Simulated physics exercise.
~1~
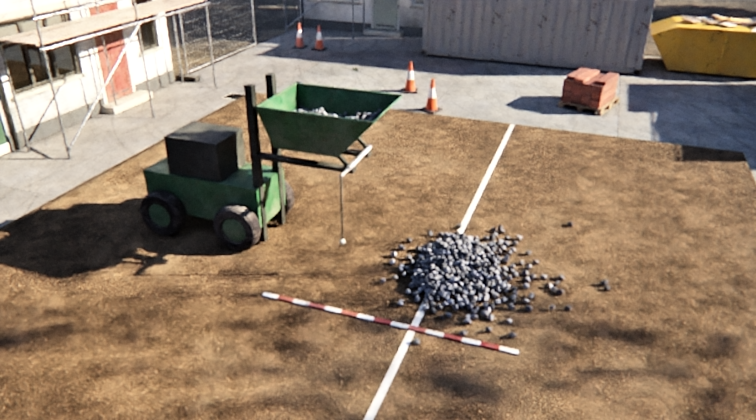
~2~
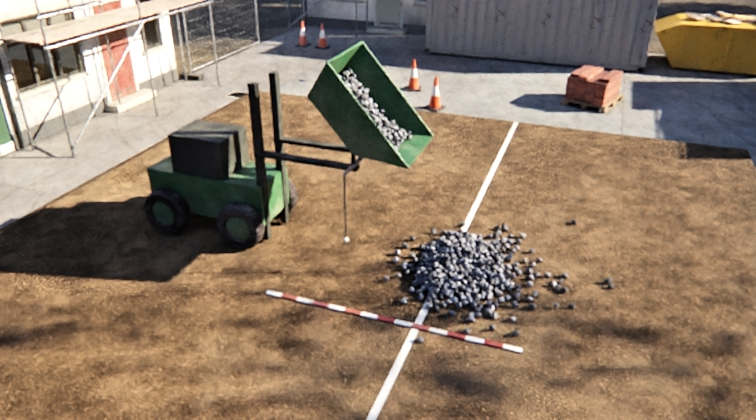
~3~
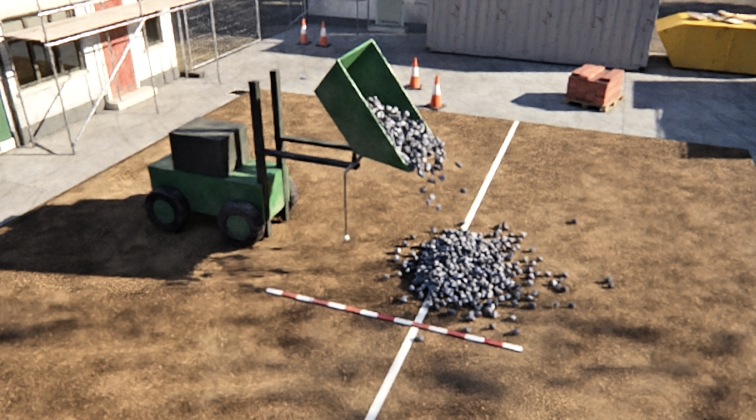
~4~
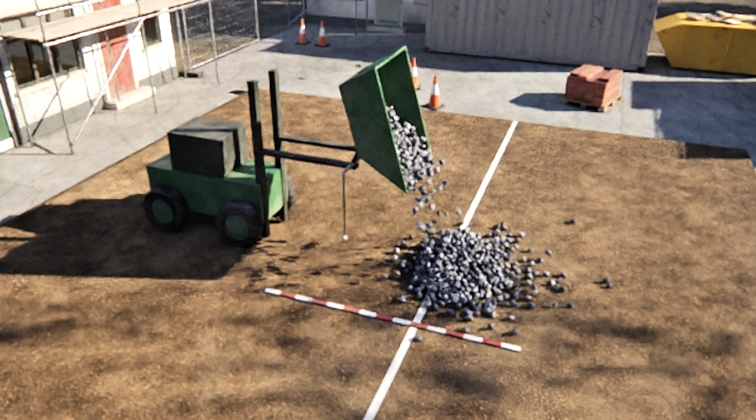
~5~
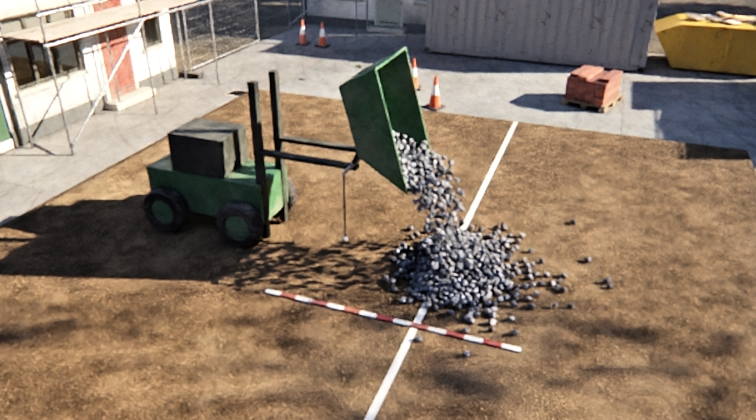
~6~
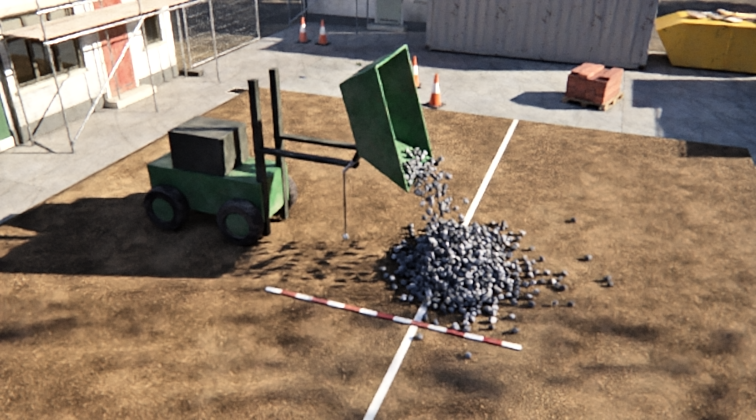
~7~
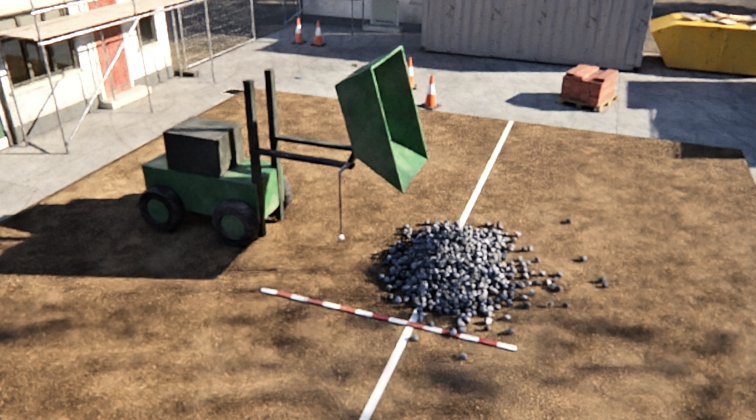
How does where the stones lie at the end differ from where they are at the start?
At the start some of the stones are up in the raised skip and the rest are in the heap on the ground. At the end they all lie on the ground around the enlarged heap, so as a whole they are lower and a little further right.
